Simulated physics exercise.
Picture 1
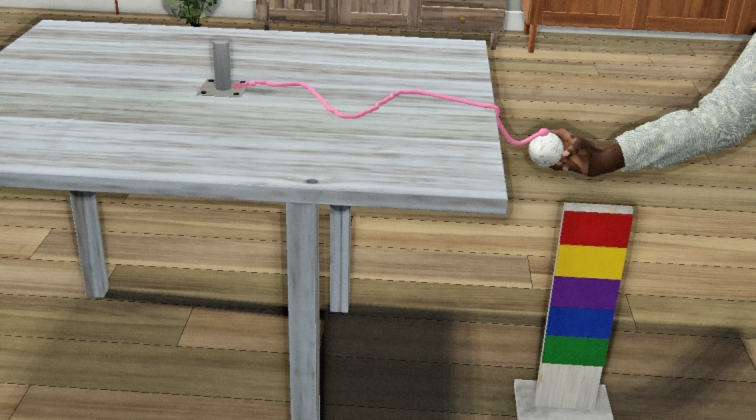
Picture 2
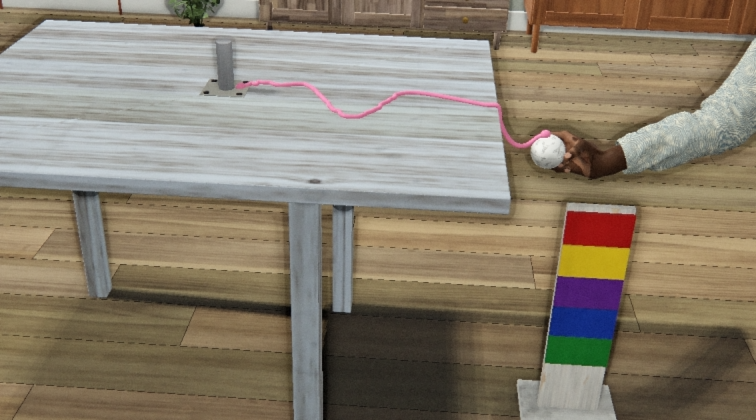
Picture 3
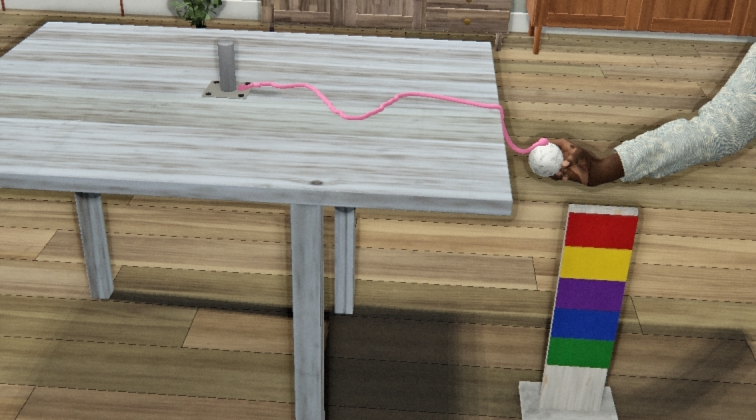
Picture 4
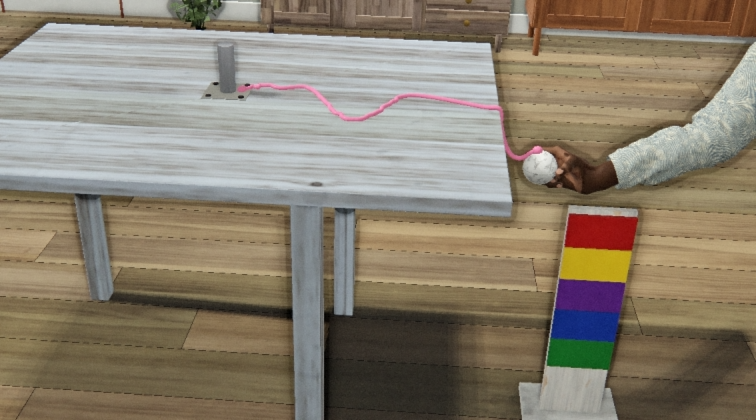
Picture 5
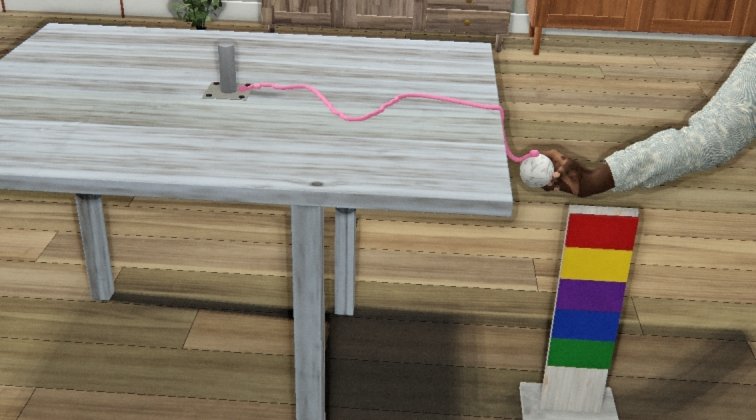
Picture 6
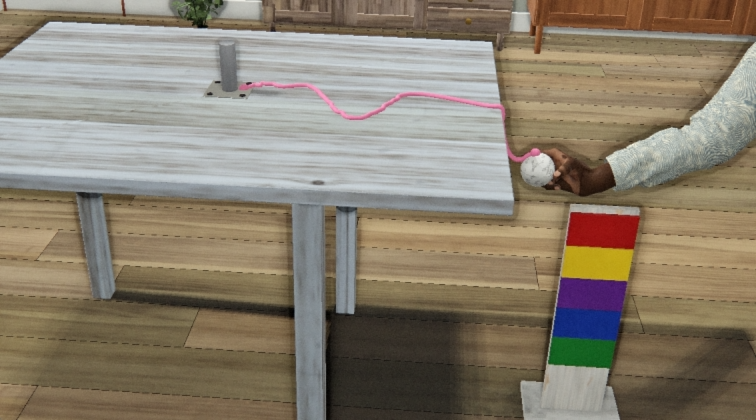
The video shows a hand holding a white ball attached to a pink cord beside a pale wooden table, near a board with five coloured bands. The hand lowers the ball slightly, shifting it a little left.
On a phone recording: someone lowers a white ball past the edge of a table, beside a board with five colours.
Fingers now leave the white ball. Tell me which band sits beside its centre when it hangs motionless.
The purple one sits beside it.
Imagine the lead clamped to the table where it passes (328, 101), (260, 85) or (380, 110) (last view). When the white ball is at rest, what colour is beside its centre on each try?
First try yellow, second try purple, third try red.
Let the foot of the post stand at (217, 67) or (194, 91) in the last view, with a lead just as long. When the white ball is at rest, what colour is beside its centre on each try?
First case: Yellow. Second case: Yellow.
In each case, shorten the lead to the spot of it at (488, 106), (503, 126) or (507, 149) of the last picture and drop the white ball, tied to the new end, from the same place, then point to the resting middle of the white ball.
Cut 1: About (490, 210). Cut 2: About (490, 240). Cut 3: About (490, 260).
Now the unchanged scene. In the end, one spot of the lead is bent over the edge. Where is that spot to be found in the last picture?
(403, 95), give or take.
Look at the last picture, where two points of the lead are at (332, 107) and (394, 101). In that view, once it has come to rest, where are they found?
The first at (381, 102), the second at (483, 111).
Soon after, ball near (518, 266); level with yellow.
Then, ball near (464, 282); level with purple.
Further on, ball near (495, 288); level with purple.
At rest, ball near (487, 288); level with purple. Its centre hangs level with the purple band.
